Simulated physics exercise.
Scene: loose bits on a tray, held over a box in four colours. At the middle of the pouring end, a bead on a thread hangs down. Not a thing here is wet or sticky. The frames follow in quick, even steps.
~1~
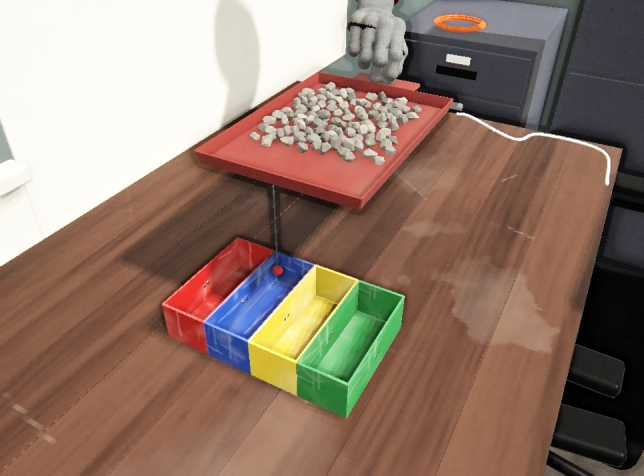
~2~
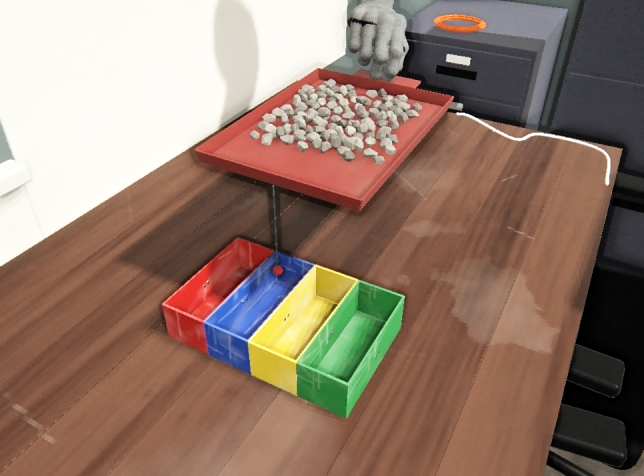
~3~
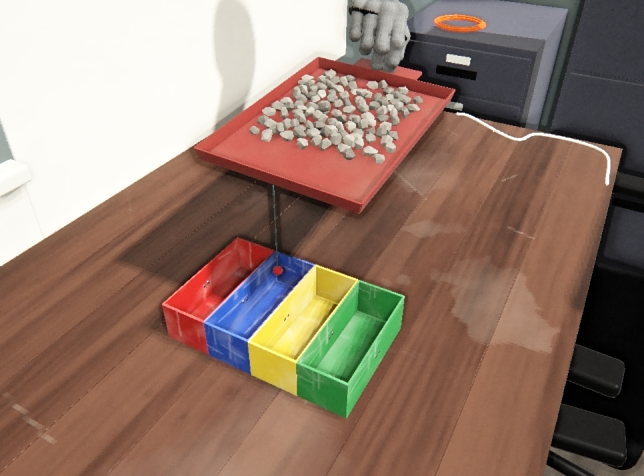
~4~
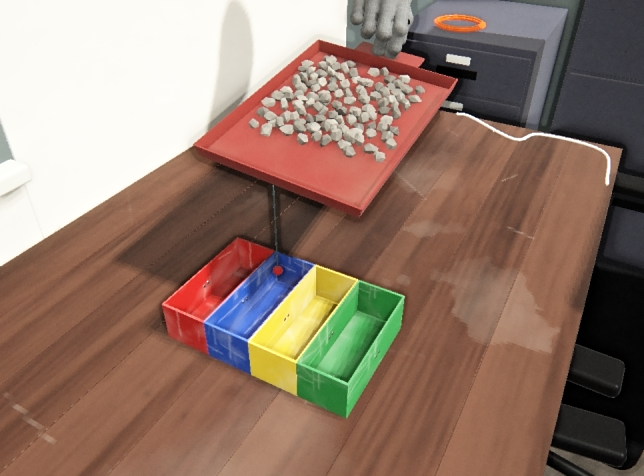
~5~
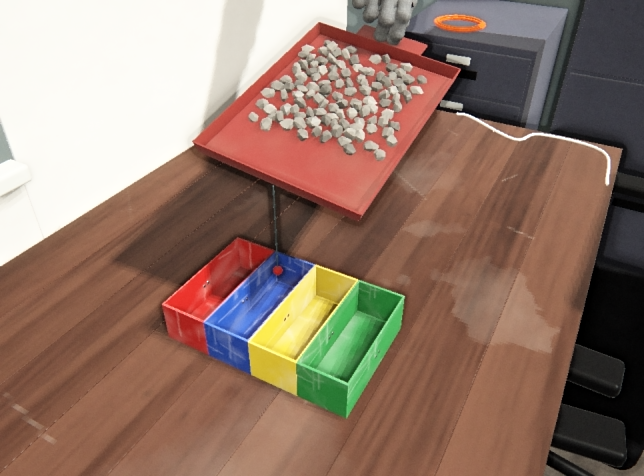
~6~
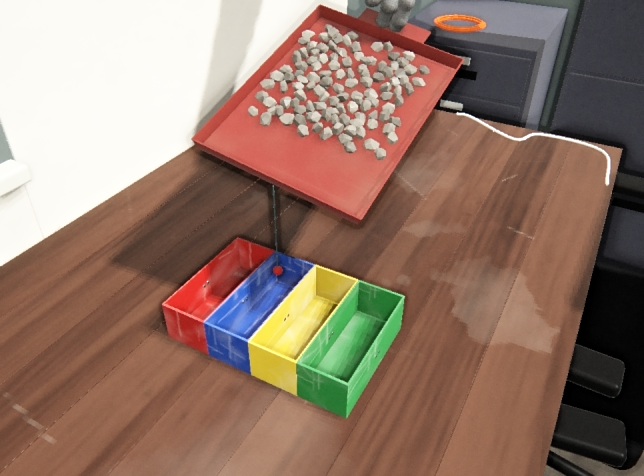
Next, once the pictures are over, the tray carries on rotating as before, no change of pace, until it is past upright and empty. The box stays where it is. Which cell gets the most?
The green cell gets the most.
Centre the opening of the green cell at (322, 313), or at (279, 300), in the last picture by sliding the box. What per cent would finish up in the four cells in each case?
Around 60 per cent for the first position, around 10 per cent for the second.
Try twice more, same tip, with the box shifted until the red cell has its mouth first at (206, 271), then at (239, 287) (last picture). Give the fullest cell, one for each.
That green cell, then that yellow cell.
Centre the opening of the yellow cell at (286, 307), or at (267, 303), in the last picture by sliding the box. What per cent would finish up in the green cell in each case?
First try: Roughly 60 per cent; second try: Roughly 50 per cent.
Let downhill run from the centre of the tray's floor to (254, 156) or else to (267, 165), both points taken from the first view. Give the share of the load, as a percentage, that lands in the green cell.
Lab note: Case 1 near 0 %, case 2 near 0 %.
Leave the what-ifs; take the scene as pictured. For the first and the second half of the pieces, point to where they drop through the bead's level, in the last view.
About (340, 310), and after that about (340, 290).
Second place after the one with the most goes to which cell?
That yellow cell.
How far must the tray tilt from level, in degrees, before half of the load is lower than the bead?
That would be about 85 degrees from level.
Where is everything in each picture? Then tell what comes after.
In the first frame, corners of the pouring end near (199, 150) and (360, 196), level; middle of the load near (336, 121), bits of gravel; bead on its thread near (278, 270); red cell near (186, 326); blue cell near (228, 345); yellow cell near (273, 365); green cell near (322, 387).
In the second frame, corners of the pouring end near (199, 149) and (360, 197), level; middle of the load near (336, 119).
In the third frame, corners of the pouring end near (199, 147) and (360, 201), tipped barely, lowest at the right corner; middle of the load near (337, 114).
In the fourth frame, corners of the pouring end near (198, 144) and (360, 206), tipped a little, lowest at the right corner; middle of the load near (337, 105).
In the fifth frame, corners of the pouring end near (198, 141) and (360, 210), tipped clearly, lowest at the right corner; middle of the load near (338, 96).
In the sixth frame, corners of the pouring end near (197, 138) and (359, 215), tipped clearly, lowest at the right corner; middle of the load near (338, 88); red cell near (186, 326); blue cell near (228, 345); yellow cell near (273, 365); green cell near (322, 387).
Shortly afterwards, tray tipped steeply; the bulk on the tray; near a quarter falling or outside the box.
Next, tray tipped past a quarter turn; a little on the tray; near two thirds in the green cell; near a quarter in the yellow cell; a little falling or outside the box.
Some moments later, tray tipped past a quarter turn; near two thirds in the green cell; near a third in the yellow cell; only a few falling or outside the box.
In the end, tray tipped past a quarter turn; near two thirds in the green cell; near a third in the yellow cell; none at all in the blue cell; none at all in the red cell; only a few outside the box.
